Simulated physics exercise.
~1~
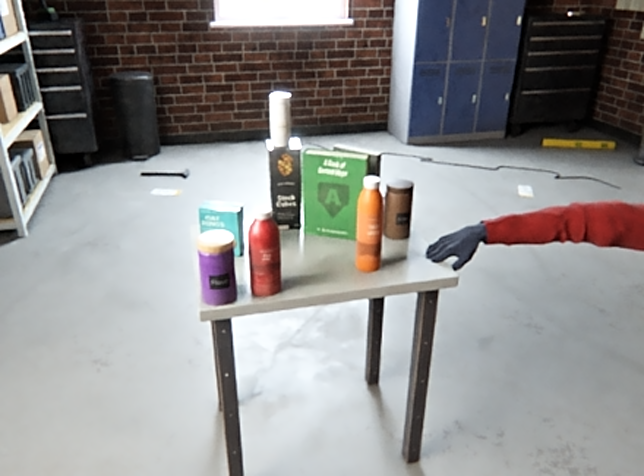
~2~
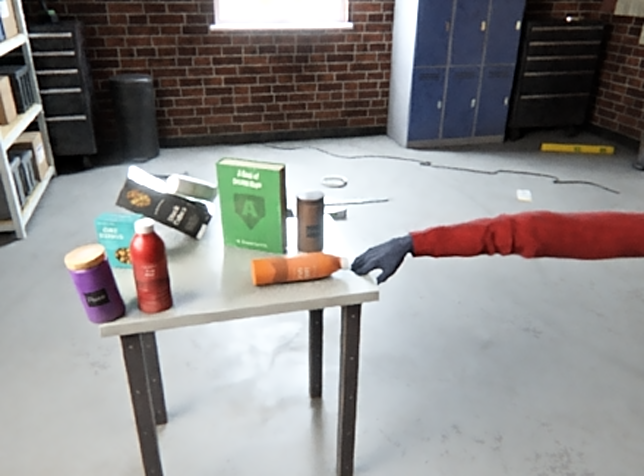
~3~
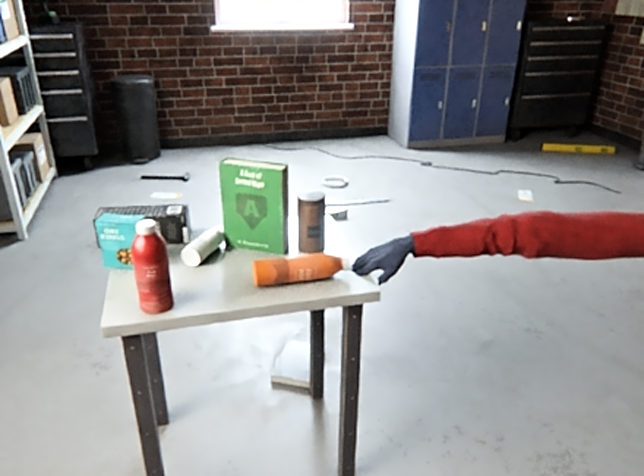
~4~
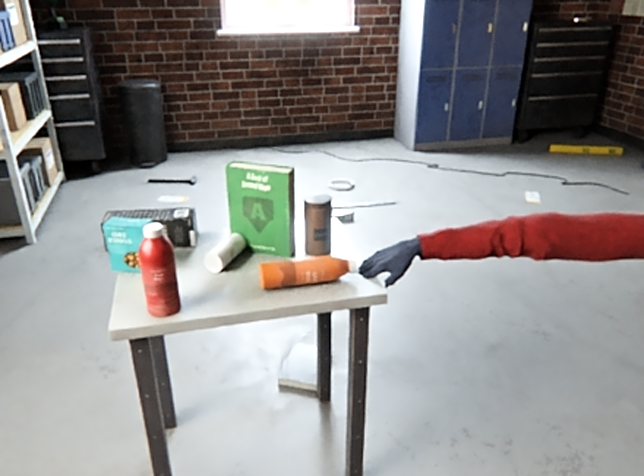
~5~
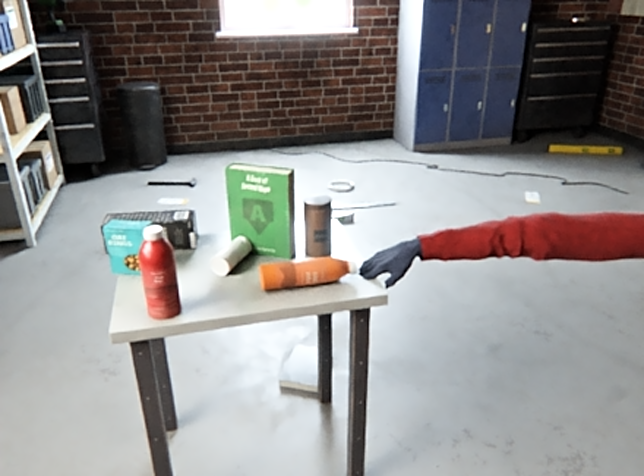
A gloved hand shoves the table left, toppling several items and sending two off it.
